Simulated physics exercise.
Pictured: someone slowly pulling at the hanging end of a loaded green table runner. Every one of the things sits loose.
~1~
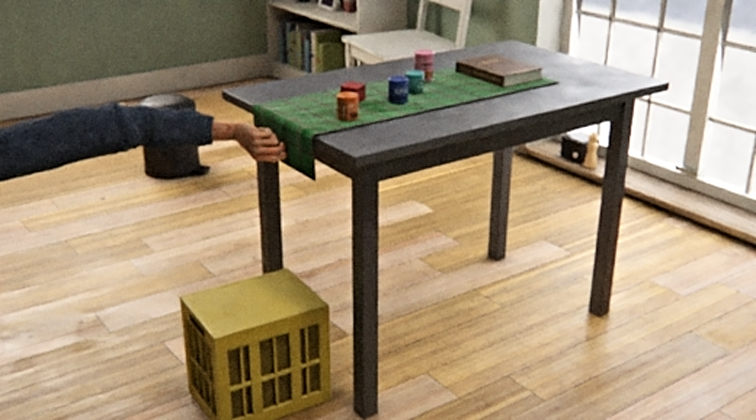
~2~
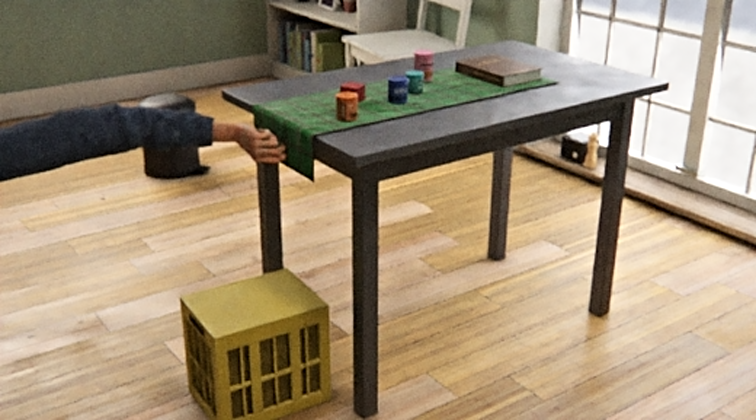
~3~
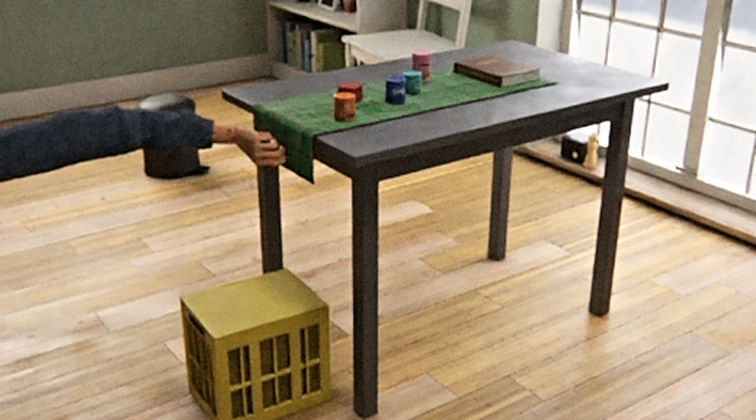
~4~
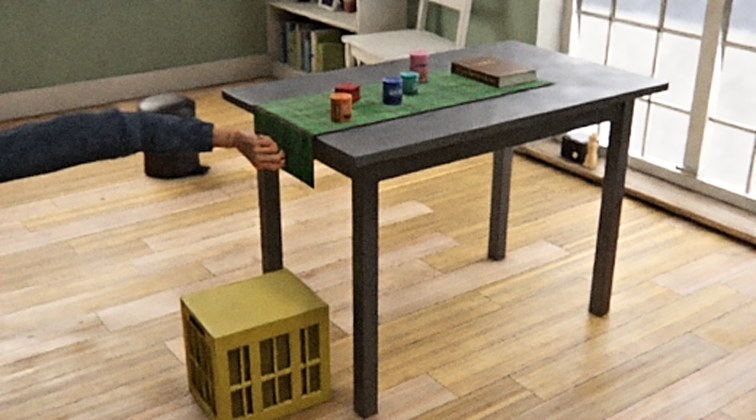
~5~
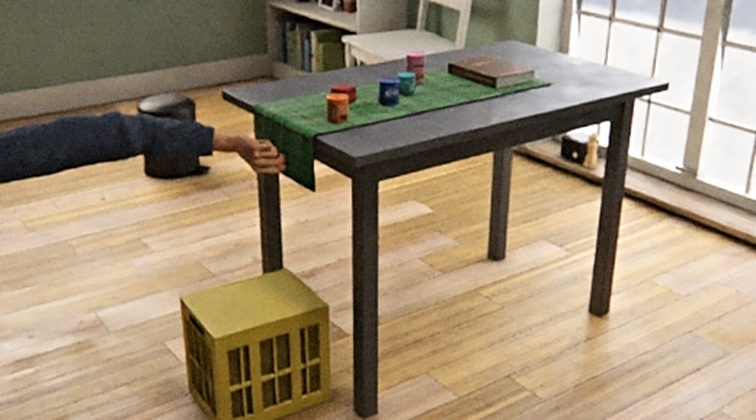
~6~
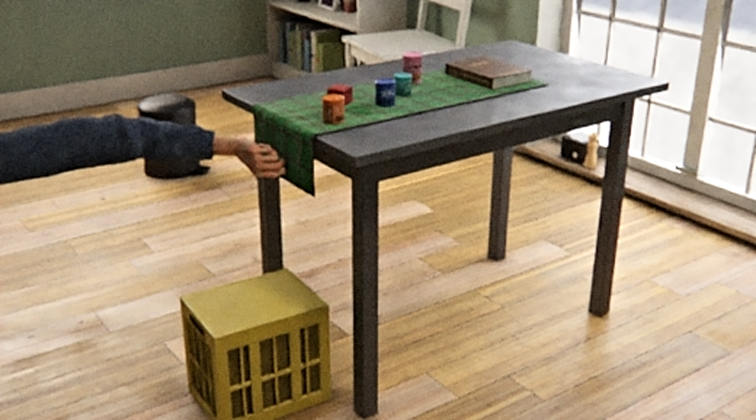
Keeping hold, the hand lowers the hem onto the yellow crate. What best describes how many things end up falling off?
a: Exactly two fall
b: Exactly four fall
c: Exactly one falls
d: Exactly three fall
d, exactly three fall.
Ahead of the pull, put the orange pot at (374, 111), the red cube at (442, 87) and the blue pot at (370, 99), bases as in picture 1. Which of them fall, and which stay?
The orange pot drops off; the red cube stays on; the blue pot tumbles off.
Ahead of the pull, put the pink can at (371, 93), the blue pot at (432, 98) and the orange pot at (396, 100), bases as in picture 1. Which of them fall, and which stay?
The pink can is off the top, the blue pot is still on top, the orange pot is off the top.
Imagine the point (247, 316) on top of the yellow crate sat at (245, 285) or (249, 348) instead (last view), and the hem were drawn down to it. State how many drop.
Respectively 2 and 4.
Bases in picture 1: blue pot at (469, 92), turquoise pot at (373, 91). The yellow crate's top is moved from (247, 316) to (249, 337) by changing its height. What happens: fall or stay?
The blue pot stays aboard, and the turquoise pot does not stay aboard.
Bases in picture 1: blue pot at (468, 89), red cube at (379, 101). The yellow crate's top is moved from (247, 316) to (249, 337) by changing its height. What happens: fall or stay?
Observed: Blue pot remains seated; red cube departs.
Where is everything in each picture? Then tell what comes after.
The first frame shows hem (316, 181); orange pot (348, 95); red cube (353, 85); blue pot (398, 79); turquoise pot (415, 73); pink can (424, 52); top of the crate (247, 316).
The second frame shows hem (314, 182); orange pot (347, 95).
The third frame shows hem (314, 185); red cube (350, 85).
The fourth frame shows hem (314, 189); blue pot (393, 80); top of the crate (247, 316).
The fifth frame shows hem (315, 193); turquoise pot (406, 74).
The sixth frame shows hem (315, 197); orange pot (333, 97); red cube (340, 87); blue pot (386, 81); turquoise pot (403, 75); pink can (413, 54).
Soon after, hem near (284, 242); orange pot gone.
Then, hem on the crate; orange pot, red cube and blue pot gone.
At rest, hem on the crate; orange pot, red cube and blue pot gone. Over the edge go three.
